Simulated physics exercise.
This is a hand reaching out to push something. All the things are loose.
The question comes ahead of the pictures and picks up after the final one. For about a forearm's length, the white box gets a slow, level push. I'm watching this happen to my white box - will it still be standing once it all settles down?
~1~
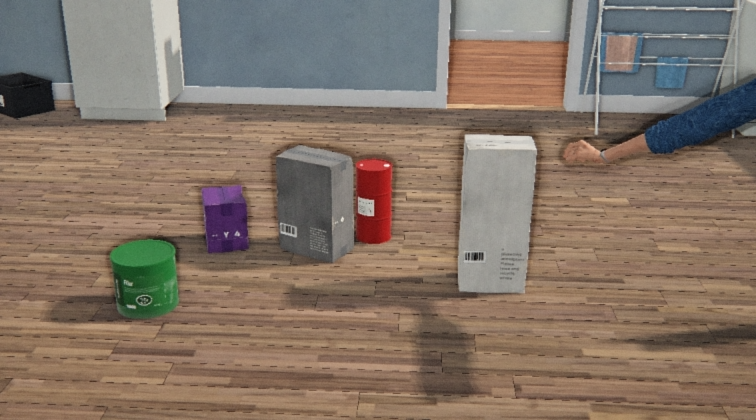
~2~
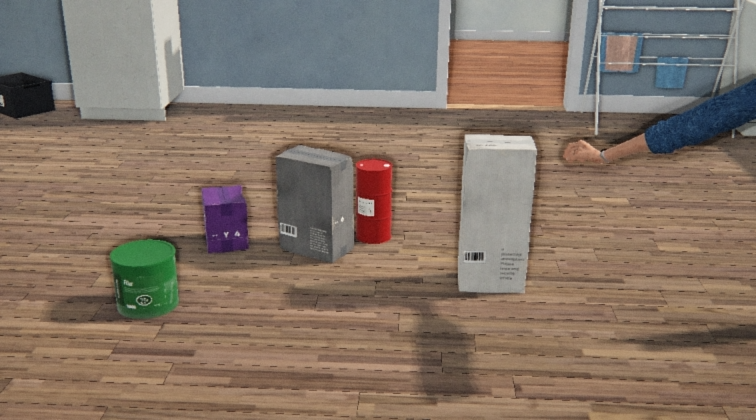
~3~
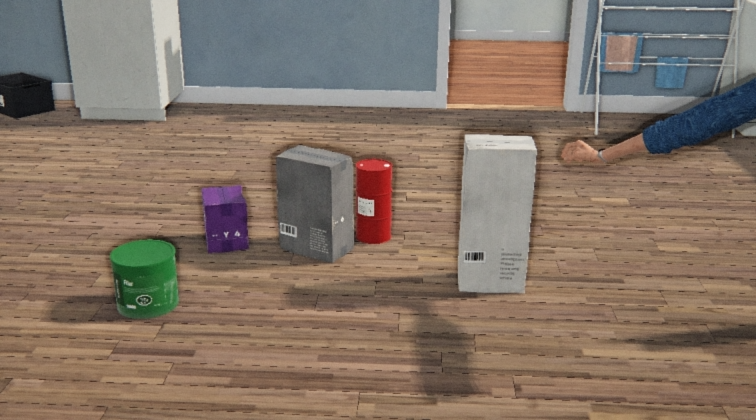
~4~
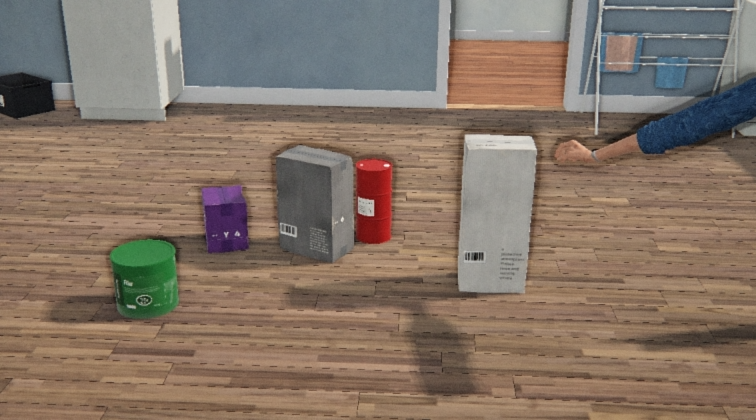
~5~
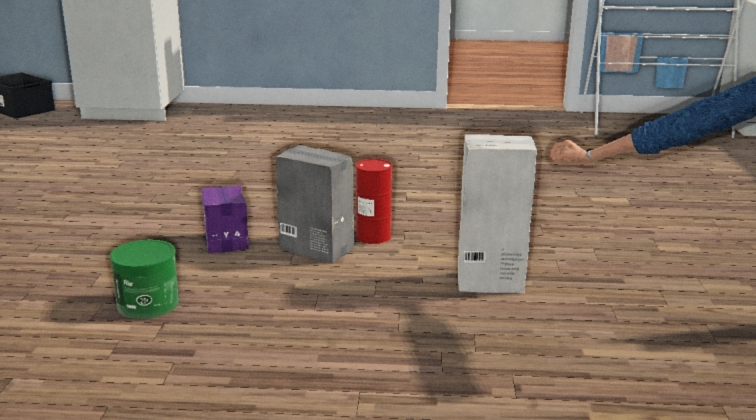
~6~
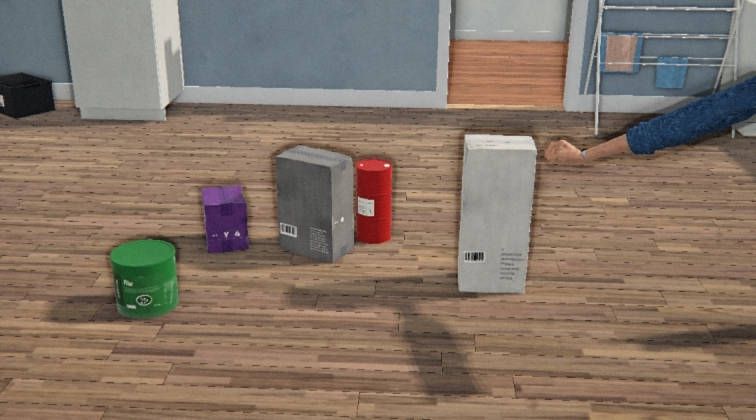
No, it goes over.
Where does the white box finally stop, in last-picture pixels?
In the last picture, near pixel (373, 250).
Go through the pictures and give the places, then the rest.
The first frame shows white box (495, 215).
The second frame shows white box (495, 215).
The third frame shows white box (495, 215).
The fourth frame shows white box (495, 215).
The fifth frame shows white box (495, 215).
The sixth frame shows white box (495, 215).
Then, 0.50 s after the last picture, white box tipped 12° from how it was near (478, 209).
Then, 1.00 s after the last picture, white box tipped 32° from how it was near (450, 208).
Then, 1.30 s after the last picture, white box tipped 62° from how it was near (410, 222).
Then, 1.50 s after the last picture, white box on its side near (378, 246).
At rest, tipped over on the floor, white box. Seen from the same camera at the end, white box near (373, 250).
